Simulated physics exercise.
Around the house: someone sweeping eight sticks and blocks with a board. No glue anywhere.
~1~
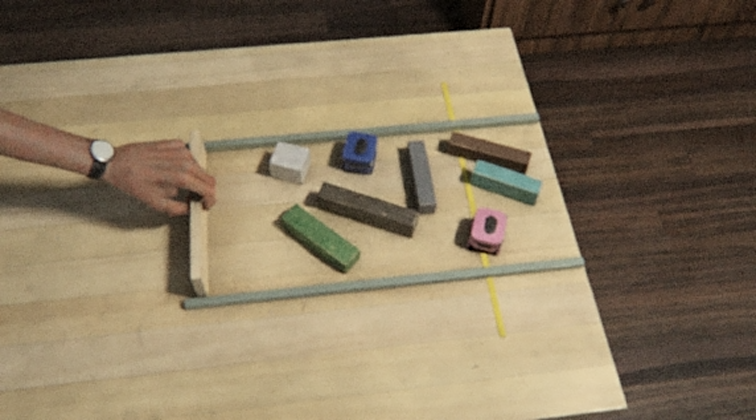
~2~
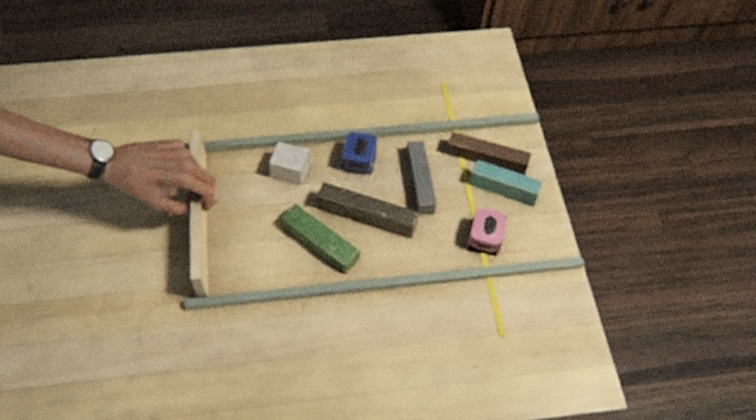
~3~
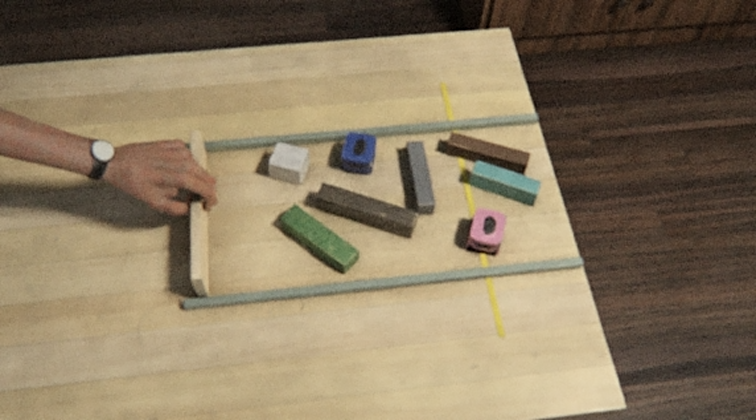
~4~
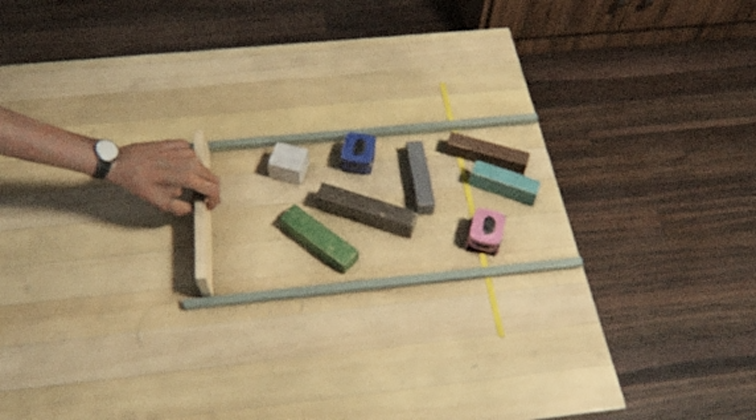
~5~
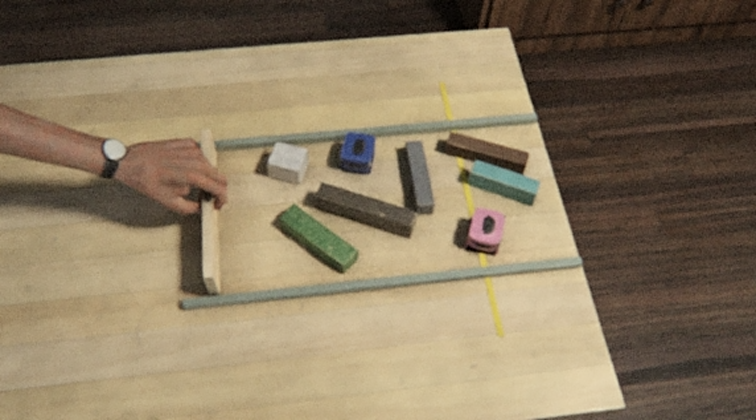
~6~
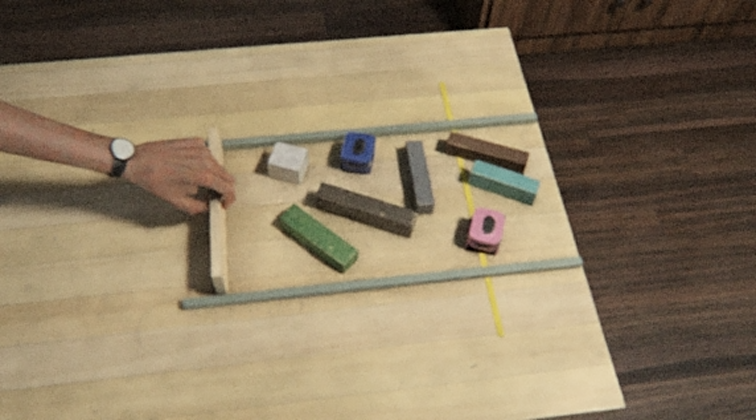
A hand wearing a wristwatch holds a board upright on a wooden table and slides it slightly to the right between two rails, while the scattered bars, white block, and blue and pink cases ahead of it stay still.
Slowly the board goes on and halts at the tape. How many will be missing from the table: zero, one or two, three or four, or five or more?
The number that fall off is one or two.
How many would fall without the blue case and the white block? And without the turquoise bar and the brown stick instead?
0 in the first case, 0 in the second.
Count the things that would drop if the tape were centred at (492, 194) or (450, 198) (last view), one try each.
In that order 2 and 1.
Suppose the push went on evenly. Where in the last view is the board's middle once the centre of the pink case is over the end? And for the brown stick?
At (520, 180) for the pink case; at (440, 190) for the brown stick.
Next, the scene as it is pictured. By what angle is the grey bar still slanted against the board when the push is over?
About 20°.
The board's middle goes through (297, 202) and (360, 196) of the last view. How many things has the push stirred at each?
2 and 5.
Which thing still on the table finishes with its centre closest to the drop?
The grey bar ends nearest.
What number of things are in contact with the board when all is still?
It touches 2.
Early on, none off yet; turquoise bar at rest near (504, 183); brown stick at rest near (487, 153); pink case at rest near (486, 232).
A while later, none off yet; turquoise bar travelled a little near (529, 184); brown stick travelled about its own width near (540, 157); pink case travelled a little near (501, 236).
Finally, the number that fall off is one or two; lost, brown stick and turquoise bar.
